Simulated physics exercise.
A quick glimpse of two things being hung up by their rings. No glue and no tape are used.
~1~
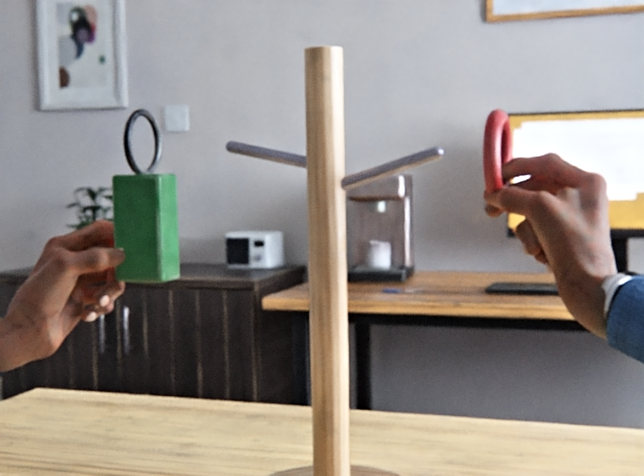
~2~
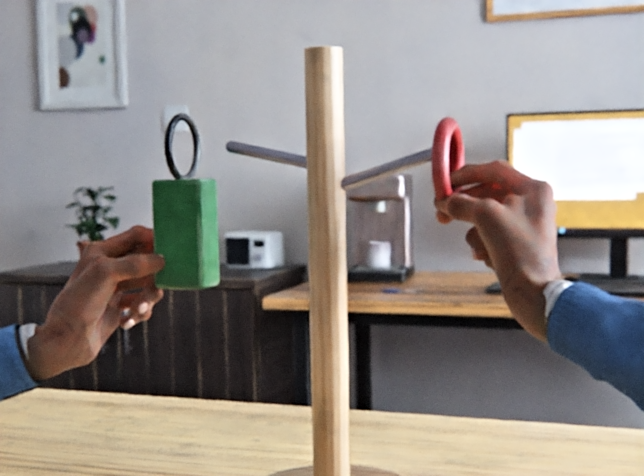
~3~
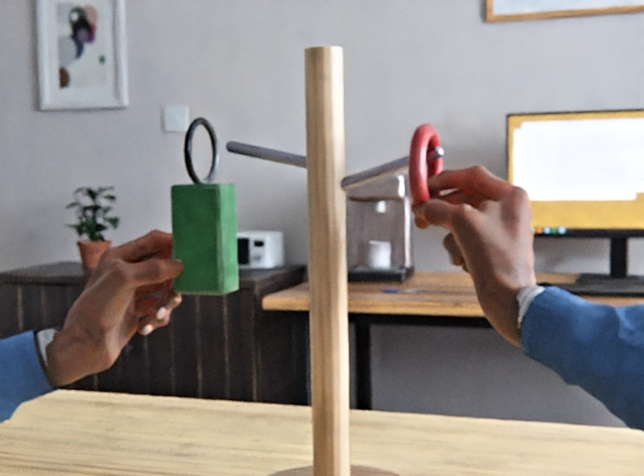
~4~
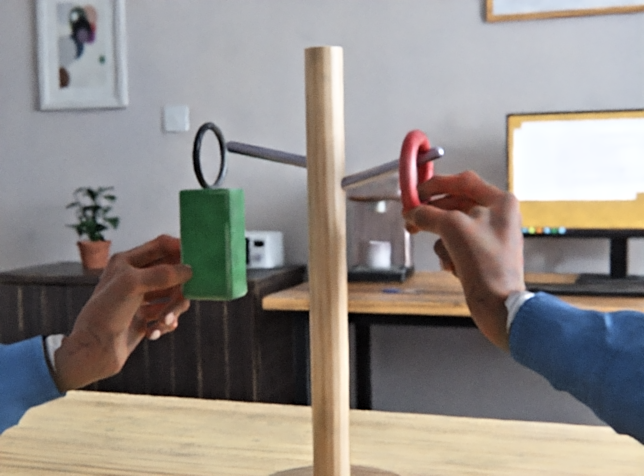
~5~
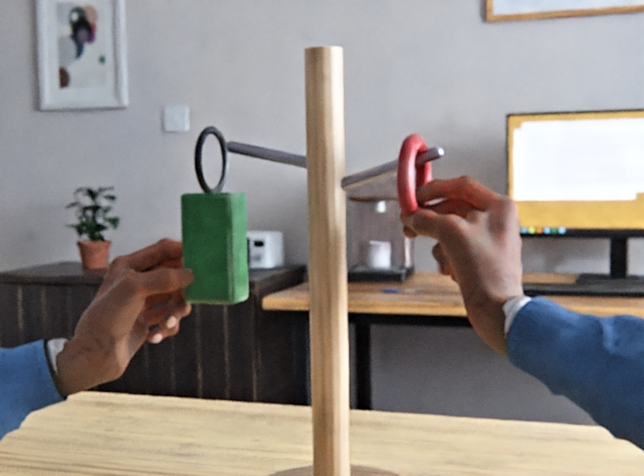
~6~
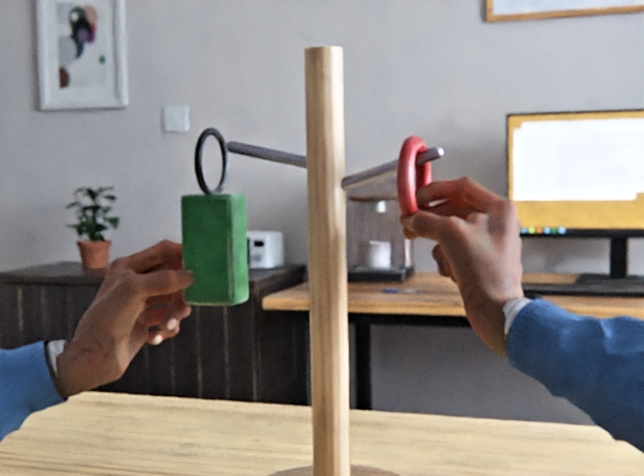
In a room with a monitor, two hands moving a green block and a red ring inward onto a wooden stand's pegs.
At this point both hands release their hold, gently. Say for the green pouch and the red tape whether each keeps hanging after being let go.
Green pouch - no, red tape - yes.
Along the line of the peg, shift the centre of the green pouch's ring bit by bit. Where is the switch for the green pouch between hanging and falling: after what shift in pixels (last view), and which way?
Shift: About 20 pixels right.
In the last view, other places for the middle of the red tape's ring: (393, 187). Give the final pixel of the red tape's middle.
It finishes near (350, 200).
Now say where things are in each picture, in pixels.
In the first picture, still on the way; green pouch (145, 194); red tape (498, 155); peg stand (334, 281).
In the second picture, still on the way; red tape (449, 163); peg stand (334, 281).
In the third picture, still on the way; green pouch (203, 205); peg stand (334, 281).
In the fourth picture, still on the way; red tape (417, 174); peg stand (334, 281).
In the fifth picture, still on the way; green pouch (214, 214); peg stand (334, 281).
In the sixth picture, in place, still held; green pouch (214, 215); red tape (415, 180); peg stand (334, 281).
Then, 0.18 s later than the last frame, green pouch dropping near (216, 311); red tape tilted by 14° near (404, 187).
When it is over, the green pouch falls off, near (219, 408); the red tape stays on its peg, near (353, 202).
